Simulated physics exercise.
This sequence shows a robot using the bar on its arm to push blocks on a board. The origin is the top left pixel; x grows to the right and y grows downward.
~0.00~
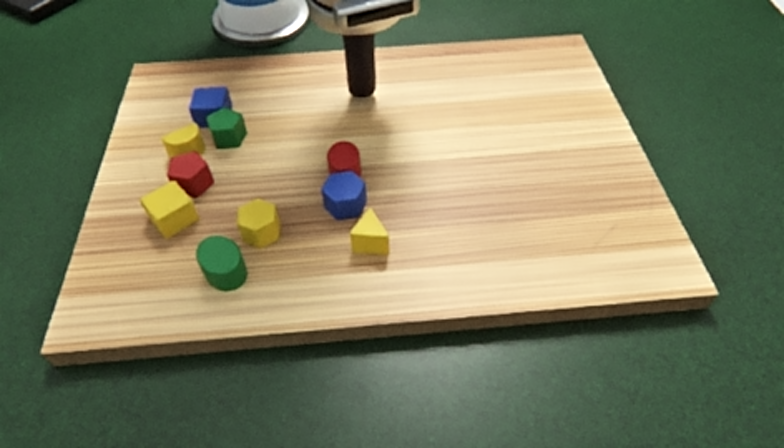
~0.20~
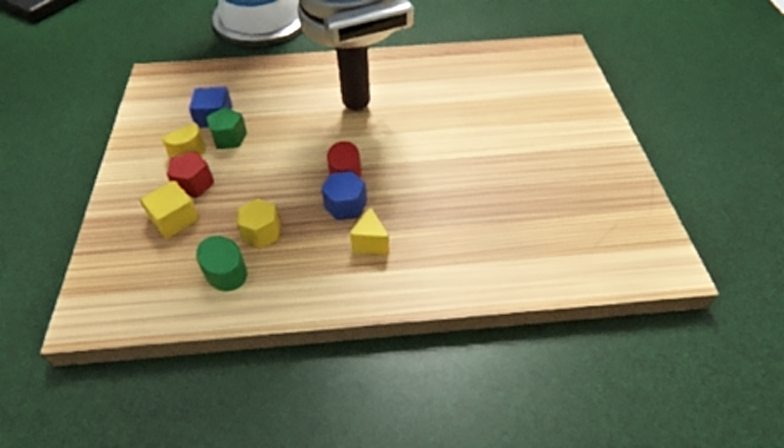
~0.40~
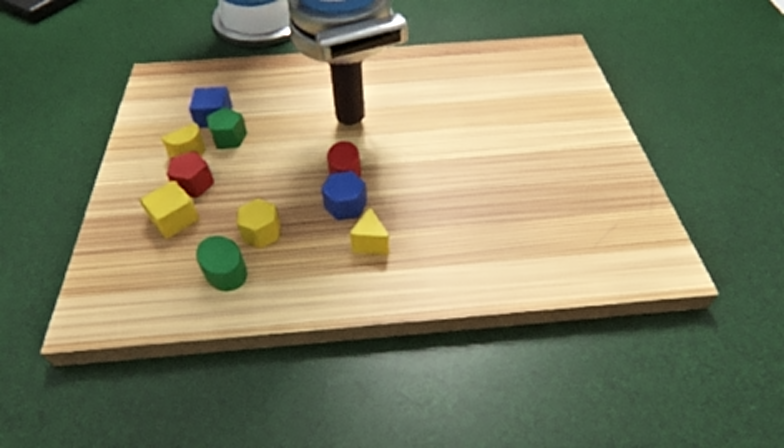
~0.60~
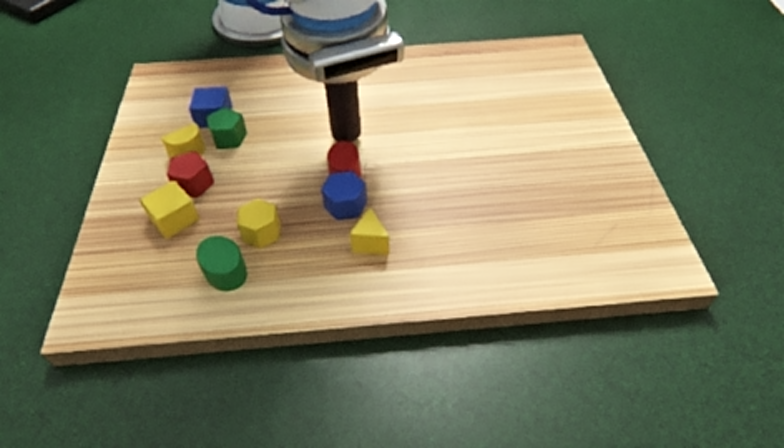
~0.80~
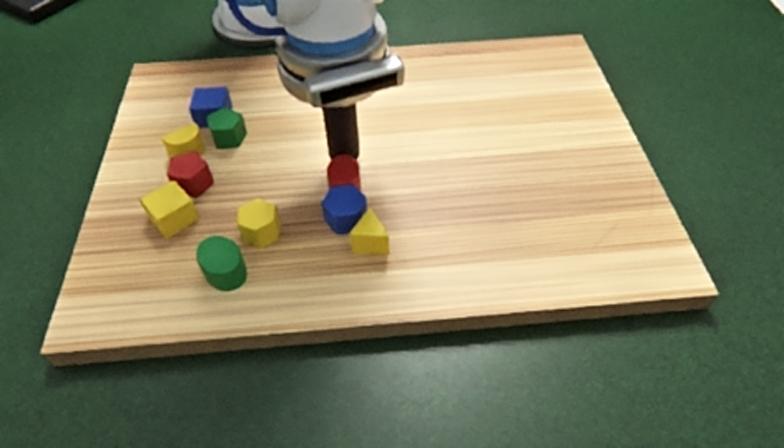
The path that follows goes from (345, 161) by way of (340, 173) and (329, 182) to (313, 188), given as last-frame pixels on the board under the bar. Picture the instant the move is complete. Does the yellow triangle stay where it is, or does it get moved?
That block is shifted.
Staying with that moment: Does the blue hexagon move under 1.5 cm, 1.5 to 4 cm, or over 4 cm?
The middle band: 1.5 to 4 cm.
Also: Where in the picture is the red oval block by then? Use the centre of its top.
Put as a pixel place, it's (330, 192).
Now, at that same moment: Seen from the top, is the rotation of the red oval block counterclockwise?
Yes, it checks out.
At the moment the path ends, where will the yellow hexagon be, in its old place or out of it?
Here's my answer: The yellow hexagon remains in position.
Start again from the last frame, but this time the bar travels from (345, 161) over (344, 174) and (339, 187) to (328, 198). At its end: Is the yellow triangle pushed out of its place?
I believe so.
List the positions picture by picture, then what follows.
Lower end of the bar at (362, 89), tops of blocks, yellow hexagon at (256, 213), red oval block at (343, 154), blue hexagon at (343, 185), yellow triangle at (369, 225), in the first picture.
Bar at (356, 101), blocks as before, in the second picture.
Bar at (350, 116), blocks as before, in the third picture.
Bar at (346, 133), blocks as before, in the fourth picture.
Bar at (344, 154), yellow hexagon at (256, 213), red oval block at (343, 168), blue hexagon at (344, 199), yellow triangle at (369, 225), in the fifth picture.
What follows on the original path. Halfway along, bar at (334, 171); red oval block at (338, 186), turned 15° anticlockwise; blue hexagon at (344, 218); yellow triangle at (373, 230).
At the end, bar at (312, 181); yellow hexagon not moved; red oval block at (330, 192), turned 40° anticlockwise; blue hexagon at (345, 222); yellow triangle at (376, 232).
